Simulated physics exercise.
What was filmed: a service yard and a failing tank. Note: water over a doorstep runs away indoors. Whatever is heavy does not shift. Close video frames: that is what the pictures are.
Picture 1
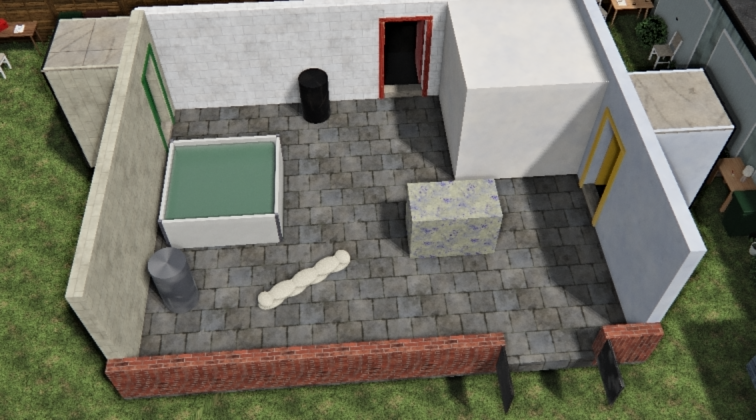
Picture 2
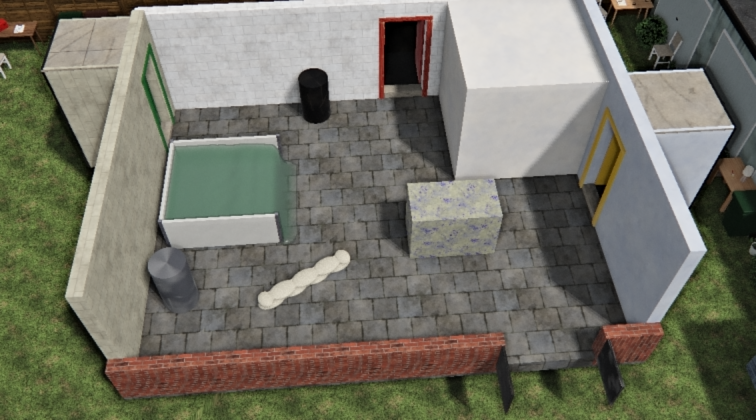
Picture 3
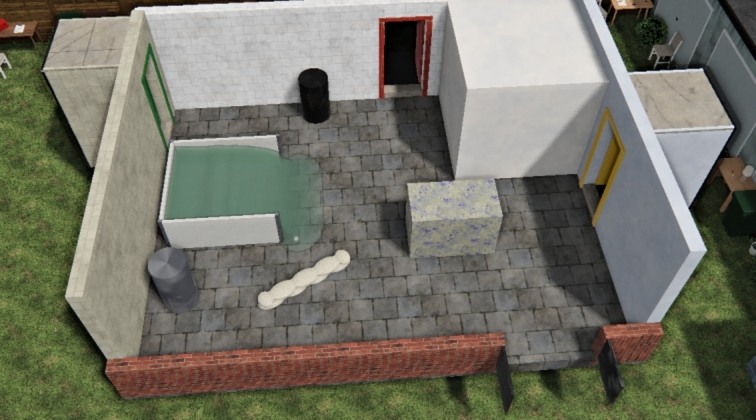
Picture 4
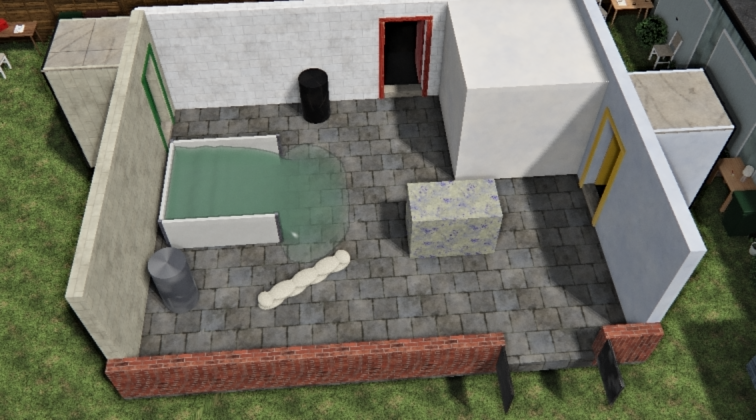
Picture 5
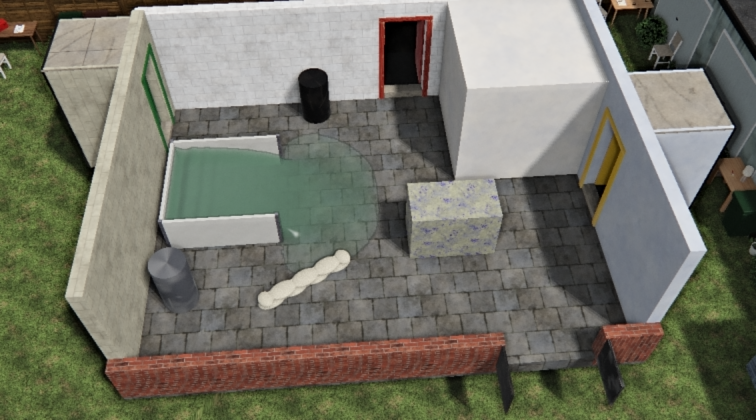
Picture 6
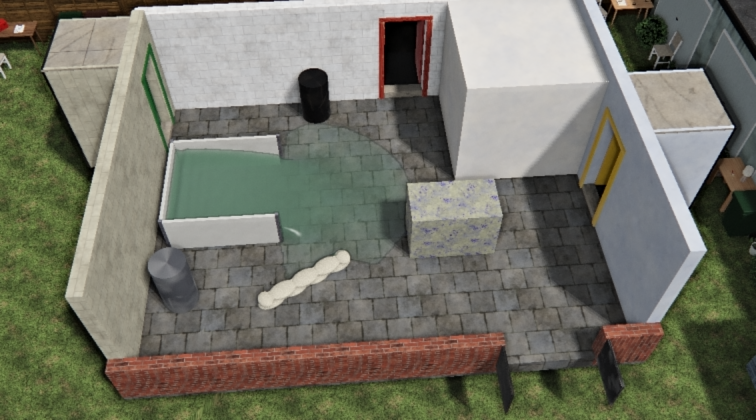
In a walled, paved yard, a white-sided tank of green water stood full until its right side gave way, and the water poured out, fanning rightward across the paving toward a speckled block.
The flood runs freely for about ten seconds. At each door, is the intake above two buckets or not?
The yellow door goes over the limit, the green door keeps to the limit, the red door goes over the limit.
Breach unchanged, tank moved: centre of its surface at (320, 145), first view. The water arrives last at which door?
Door marked green.
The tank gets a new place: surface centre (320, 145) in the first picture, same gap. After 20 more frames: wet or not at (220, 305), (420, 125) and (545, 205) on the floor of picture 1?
Bone-dry, soaked, soaked.
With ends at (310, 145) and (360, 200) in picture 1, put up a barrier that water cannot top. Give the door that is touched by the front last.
Last: The one in red.
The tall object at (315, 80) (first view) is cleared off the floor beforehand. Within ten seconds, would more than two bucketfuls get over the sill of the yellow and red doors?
Going door by door, I'd say the yellow door tops the limit, while the red door tops the limit.
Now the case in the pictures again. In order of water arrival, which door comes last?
It's the green one.
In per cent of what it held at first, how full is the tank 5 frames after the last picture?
50 percent or so.
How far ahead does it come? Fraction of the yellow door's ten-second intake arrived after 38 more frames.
Roughly 100 %.
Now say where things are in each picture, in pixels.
In the first picture, the tank at (223, 179) is whole and still.
In the second picture, water pours out at (279, 193) and has run to (290, 240).
In the third picture, water pours out at (279, 194) and has run to (305, 247).
In the fourth picture, the front is at (321, 254), out from the gap at (279, 195).
In the fifth picture, the front is at (369, 235), out from the gap at (279, 195).
In the sixth picture, the front is at a hidden place, out from the gap at (279, 195).
A moment on, water covers 35 % of the floor; the yellow door not reached, the green door not reached, the red door not reached.
Next, water covers 50 % of the floor; the yellow door under two buckets in, the green door not reached, the red door wet at the sill, nothing in.
Then, water covers 60 % of the floor; the yellow door far over two buckets in, the green door not reached, the red door over two buckets in.
Later, water covers 90 % of the floor; the yellow door far over two buckets in, the green door wet at the sill, nothing in, the red door over two buckets in.
In the end, water covers 95 % of the floor; the yellow door far over two buckets in, the green door under two buckets in, the red door over two buckets in.
